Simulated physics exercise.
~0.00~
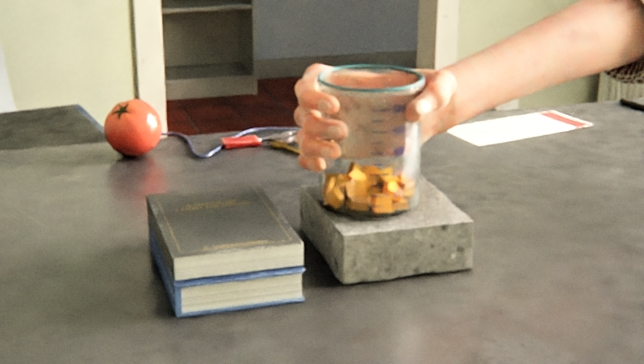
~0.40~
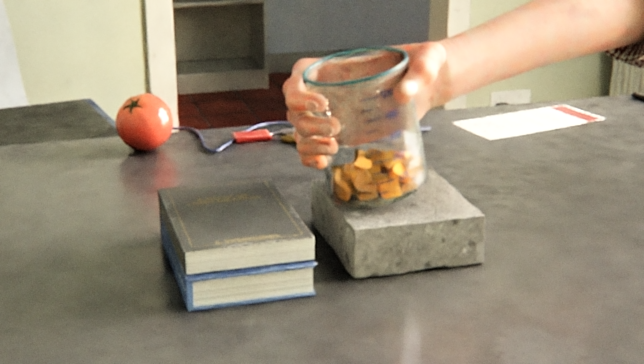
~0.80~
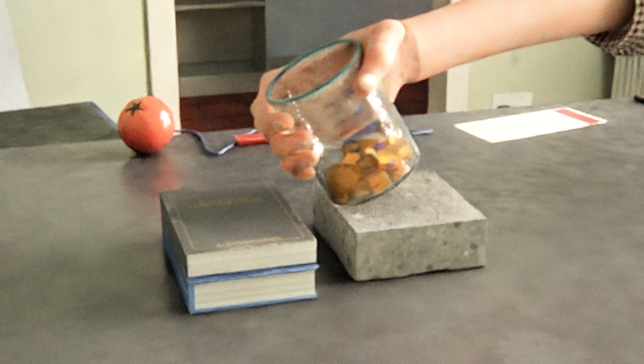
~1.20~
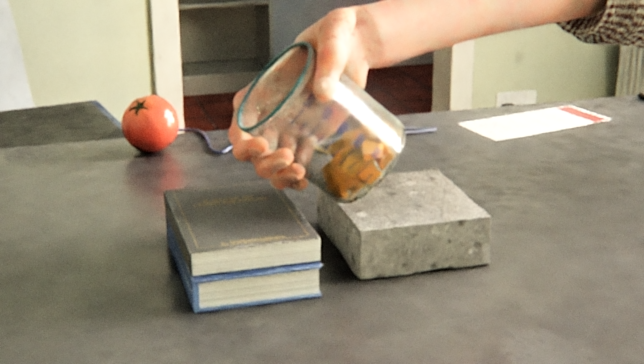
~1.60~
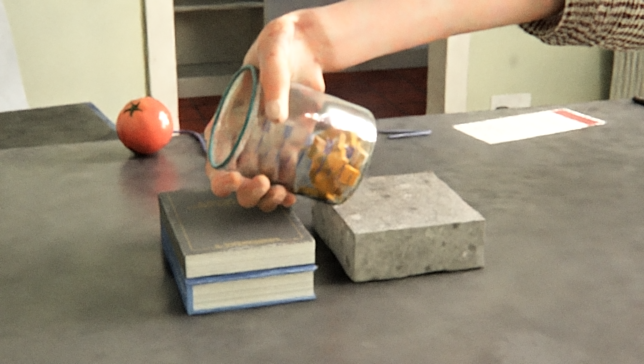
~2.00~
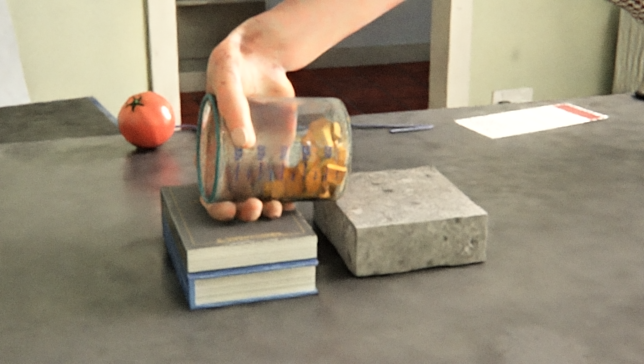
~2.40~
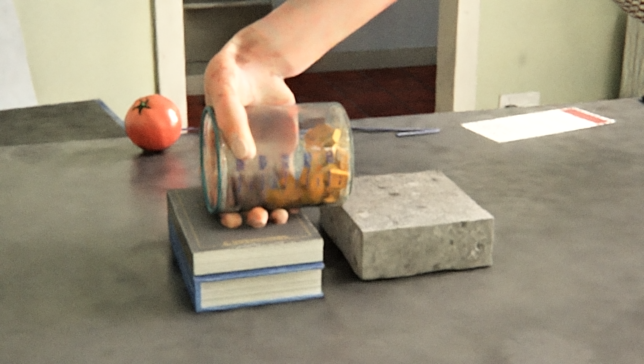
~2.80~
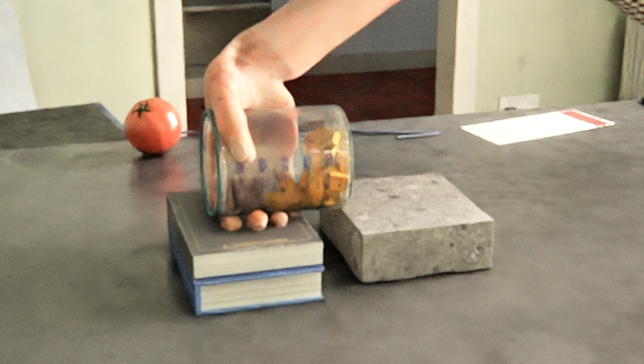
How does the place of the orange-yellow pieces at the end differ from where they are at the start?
At the start the pieces sit in the bottom of the upright beaker, over the stone block. By the end they are further left and slightly higher in view, inside the sideways beaker near its closed end, by the right side of the book pile.
